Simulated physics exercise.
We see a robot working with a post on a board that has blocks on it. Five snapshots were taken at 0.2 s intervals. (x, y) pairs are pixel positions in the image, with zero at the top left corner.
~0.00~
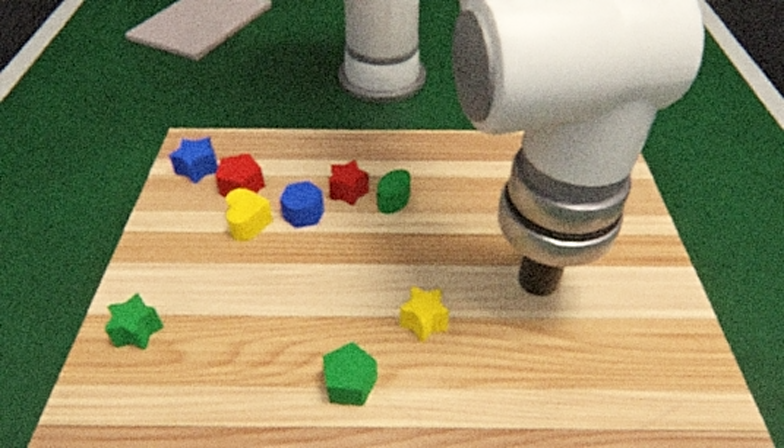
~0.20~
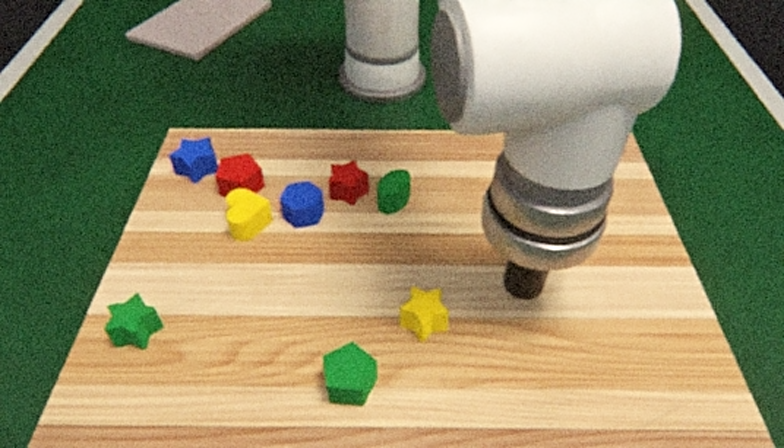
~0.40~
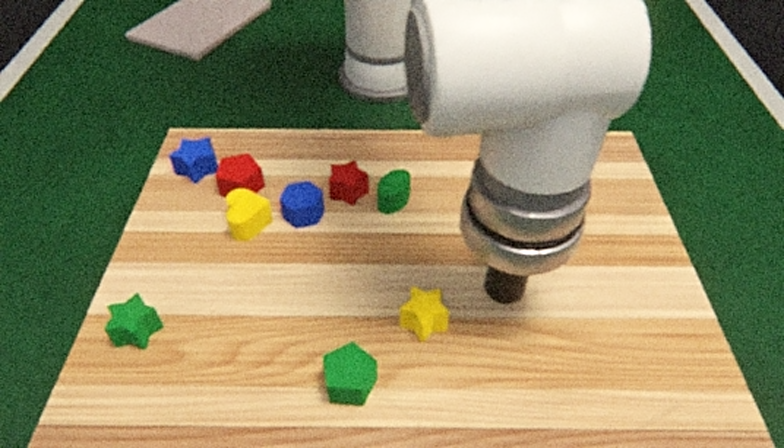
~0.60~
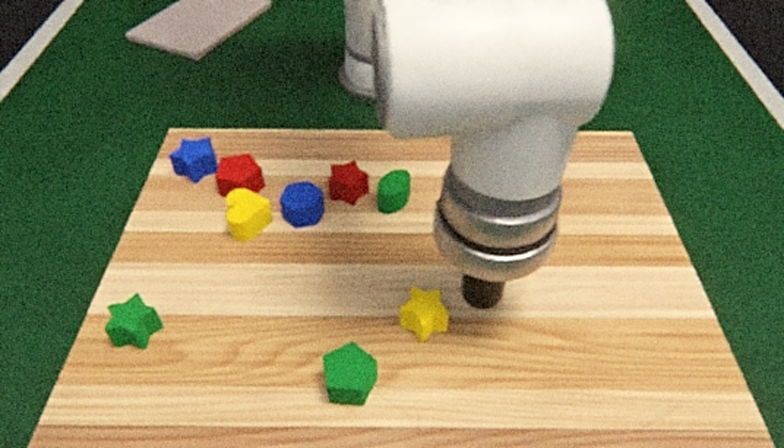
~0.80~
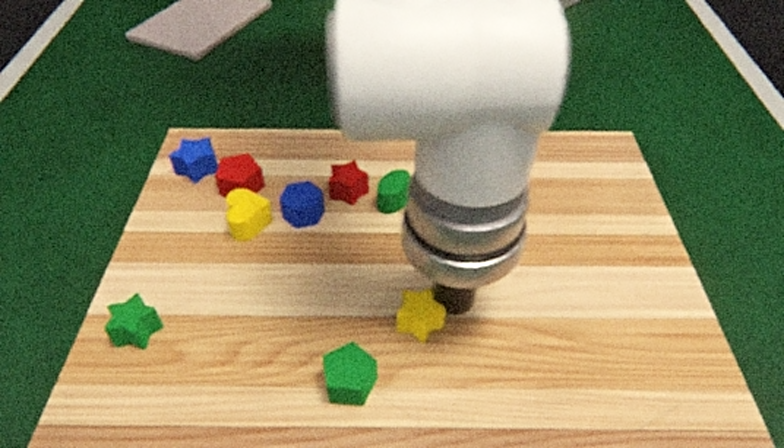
On a striped wooden board with colourful blocks, a robot arm moves its dark post left and slightly nudges the yellow star.
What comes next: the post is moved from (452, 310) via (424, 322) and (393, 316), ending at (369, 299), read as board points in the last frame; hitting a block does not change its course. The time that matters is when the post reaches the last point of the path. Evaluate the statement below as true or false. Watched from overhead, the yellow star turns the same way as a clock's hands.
That claim is false.
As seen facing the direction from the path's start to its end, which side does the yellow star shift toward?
It heads left.
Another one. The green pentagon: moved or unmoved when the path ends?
The block stays on its spot.
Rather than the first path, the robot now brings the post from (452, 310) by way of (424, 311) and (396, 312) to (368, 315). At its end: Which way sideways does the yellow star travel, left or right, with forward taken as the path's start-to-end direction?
Shifts left.
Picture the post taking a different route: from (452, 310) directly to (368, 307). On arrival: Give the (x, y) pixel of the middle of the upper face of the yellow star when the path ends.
Close to (354, 319).
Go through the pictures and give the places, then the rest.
In the first frame, lower end of the post (538, 282), tops of blocks, green pentagon (348, 366), yellow star (425, 303).
In the second frame, post (523, 285), blocks as before.
In the third frame, post (504, 289), blocks as before.
In the fourth frame, post (481, 294), blocks as before.
In the fifth frame, post (453, 300), green pentagon (348, 366), yellow star (421, 304).
On the path given first. Halfway along, post (408, 312); yellow star (373, 318).
At the end, post (368, 288); green pentagon not moved; yellow star (359, 316), turned 40° anticlockwise.
